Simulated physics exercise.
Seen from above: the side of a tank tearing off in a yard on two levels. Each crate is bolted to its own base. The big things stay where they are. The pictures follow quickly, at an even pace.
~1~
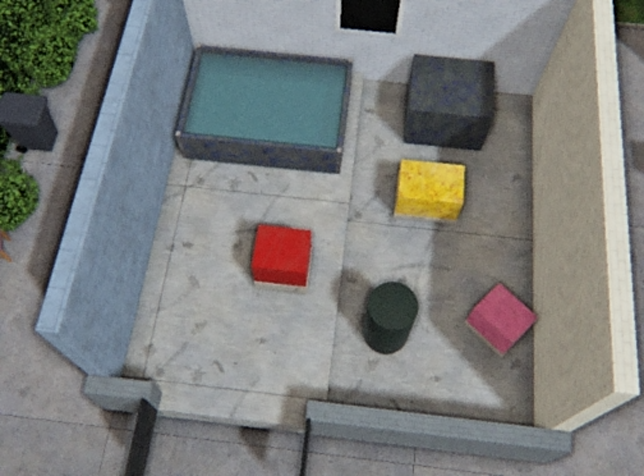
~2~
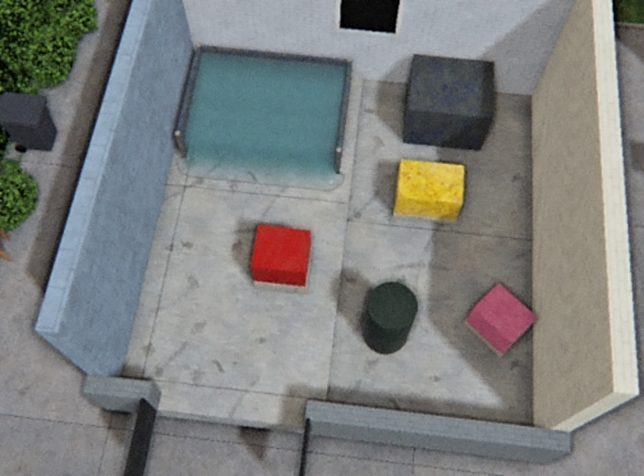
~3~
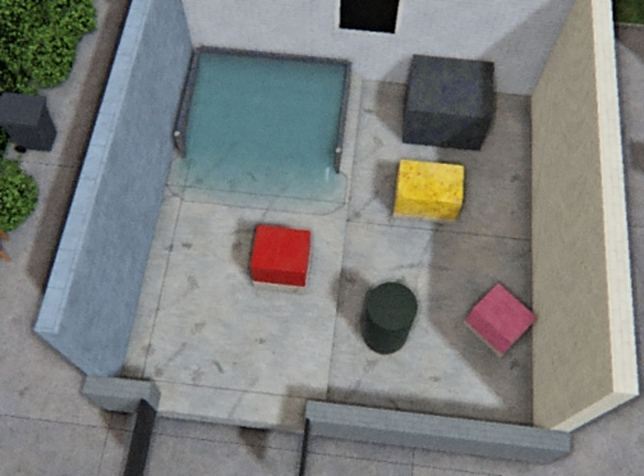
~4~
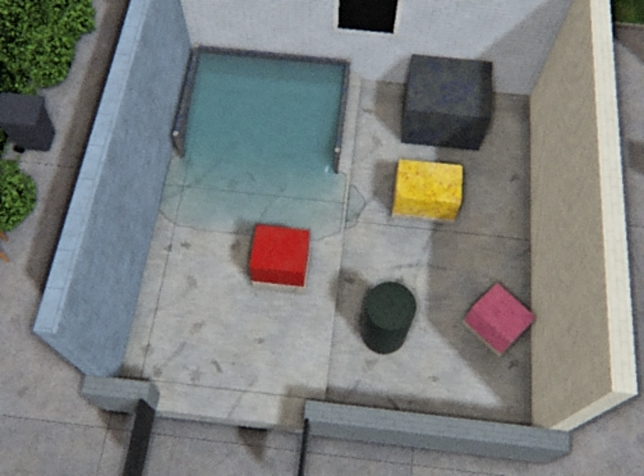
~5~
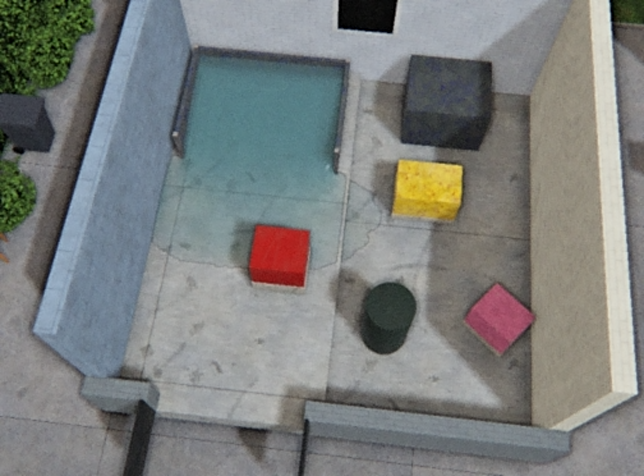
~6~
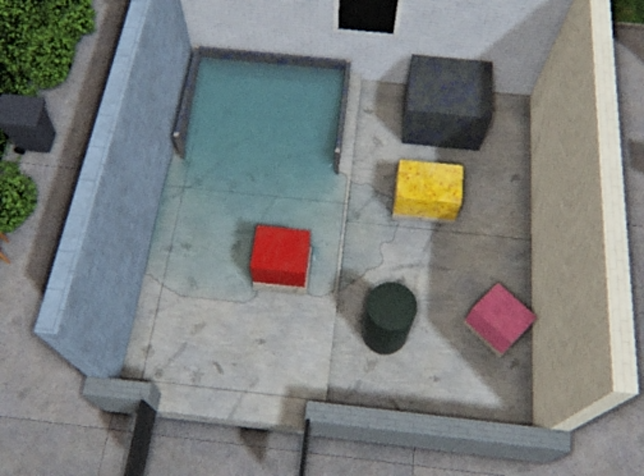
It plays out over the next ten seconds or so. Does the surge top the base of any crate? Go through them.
The yellow crate stays dry; the pink crate gets wet; the red crate gets wet.
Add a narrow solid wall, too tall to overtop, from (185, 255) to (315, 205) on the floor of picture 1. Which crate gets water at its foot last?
I say the pink-painted one.
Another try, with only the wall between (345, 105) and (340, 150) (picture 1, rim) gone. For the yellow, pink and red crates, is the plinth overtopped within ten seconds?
My reading: The yellow crate is soaked, the pink crate is soaked, the red crate stays dry.
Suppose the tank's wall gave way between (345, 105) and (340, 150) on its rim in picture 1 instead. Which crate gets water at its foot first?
It is the yellow crate.
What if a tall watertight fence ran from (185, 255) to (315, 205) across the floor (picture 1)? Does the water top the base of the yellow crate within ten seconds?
Then: Yellow crate is wetted.
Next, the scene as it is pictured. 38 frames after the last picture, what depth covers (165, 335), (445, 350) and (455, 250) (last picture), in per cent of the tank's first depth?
In that order: 16, 18 and 8 per cent.
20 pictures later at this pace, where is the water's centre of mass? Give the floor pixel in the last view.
Around (283, 261).
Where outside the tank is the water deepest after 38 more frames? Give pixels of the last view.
Around (516, 436).
A moment on, water covers 40 % of the floor; the yellow crate water round its plinth, the pink crate not reached, the red crate water round its plinth.
Next, water covers 50 % of the floor; the yellow crate water round its plinth, the pink crate water round its plinth, the red crate water round its plinth.
Then, water covers 70 % of the floor; the yellow crate water round its plinth, the pink crate water round its plinth, the red crate water round its plinth.
Later, water covers 90 % of the floor; the yellow crate water round its plinth, the pink crate water round its plinth, the red crate water round its plinth.
In the end, water covers 95 % of the floor; the yellow crate stayed above the water, the pink crate was topped, the red crate was topped.
